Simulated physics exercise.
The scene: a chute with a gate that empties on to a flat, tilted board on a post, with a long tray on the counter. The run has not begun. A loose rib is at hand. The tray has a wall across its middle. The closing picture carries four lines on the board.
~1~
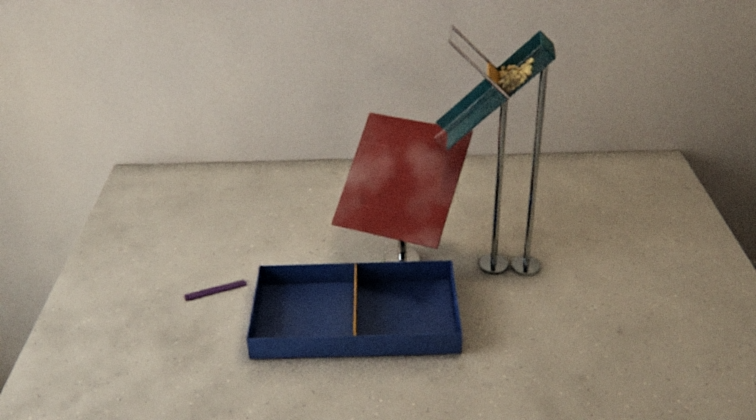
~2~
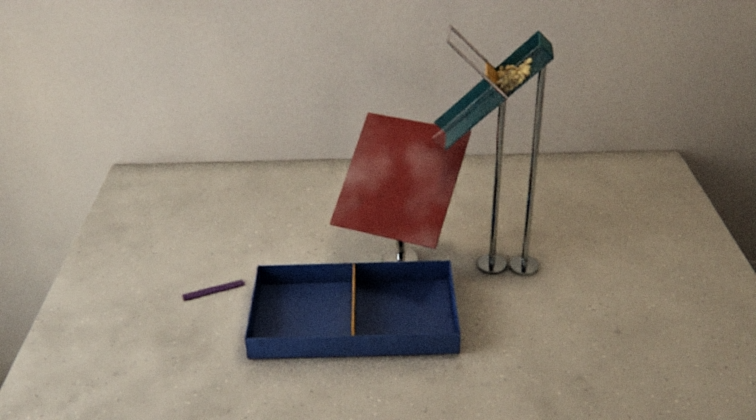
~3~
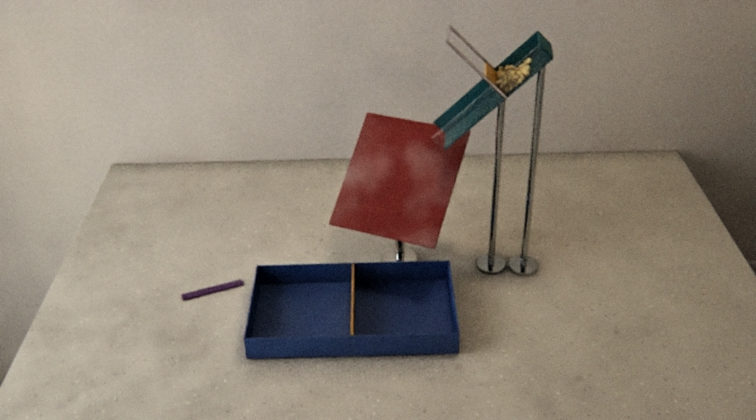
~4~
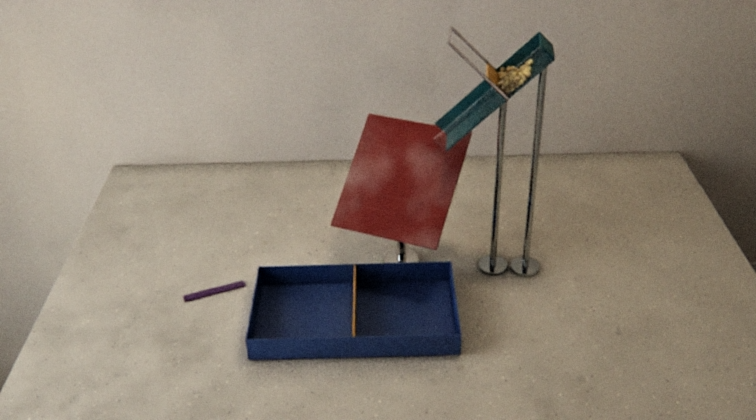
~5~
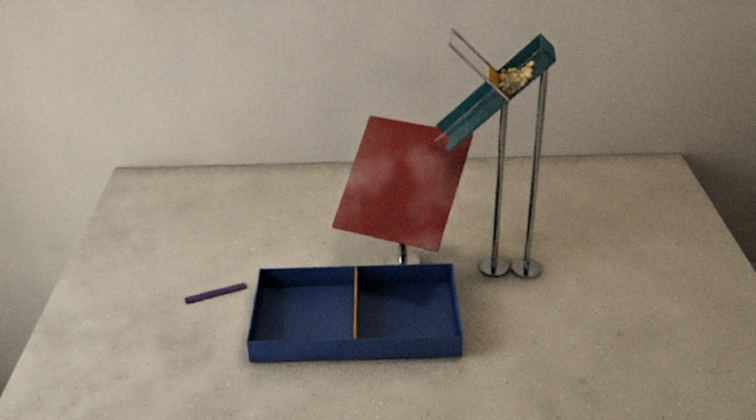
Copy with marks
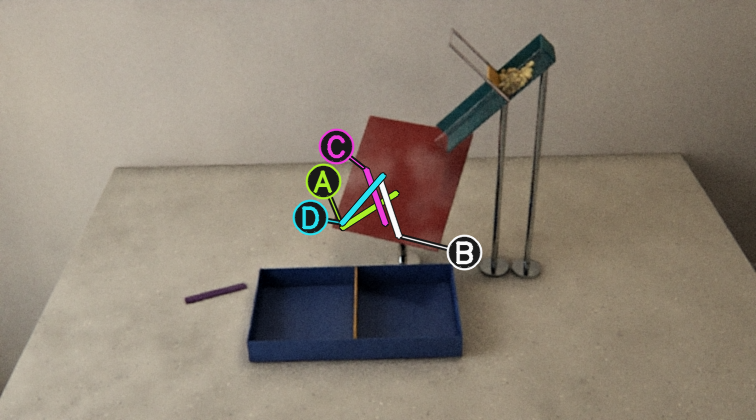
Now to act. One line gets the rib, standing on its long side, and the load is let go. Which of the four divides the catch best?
A beats the others.
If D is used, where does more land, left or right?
Left.
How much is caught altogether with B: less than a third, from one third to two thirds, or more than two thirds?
It is more than two thirds.
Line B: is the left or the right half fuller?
The right half.
On the marked copy, line A from (396, 193) to (342, 227); line B from (380, 181) to (398, 235); line C from (366, 170) to (385, 223); line D from (382, 175) to (342, 223).
With A, of what is caught, about two thirds in the left half, about a third in the right.
With B, of what is caught, a small part in the left half, nearly all in the right.
With C, of what is caught, a small part in the left half, nearly all in the right.
With D, of what is caught, most in the left half, about a quarter in the right.
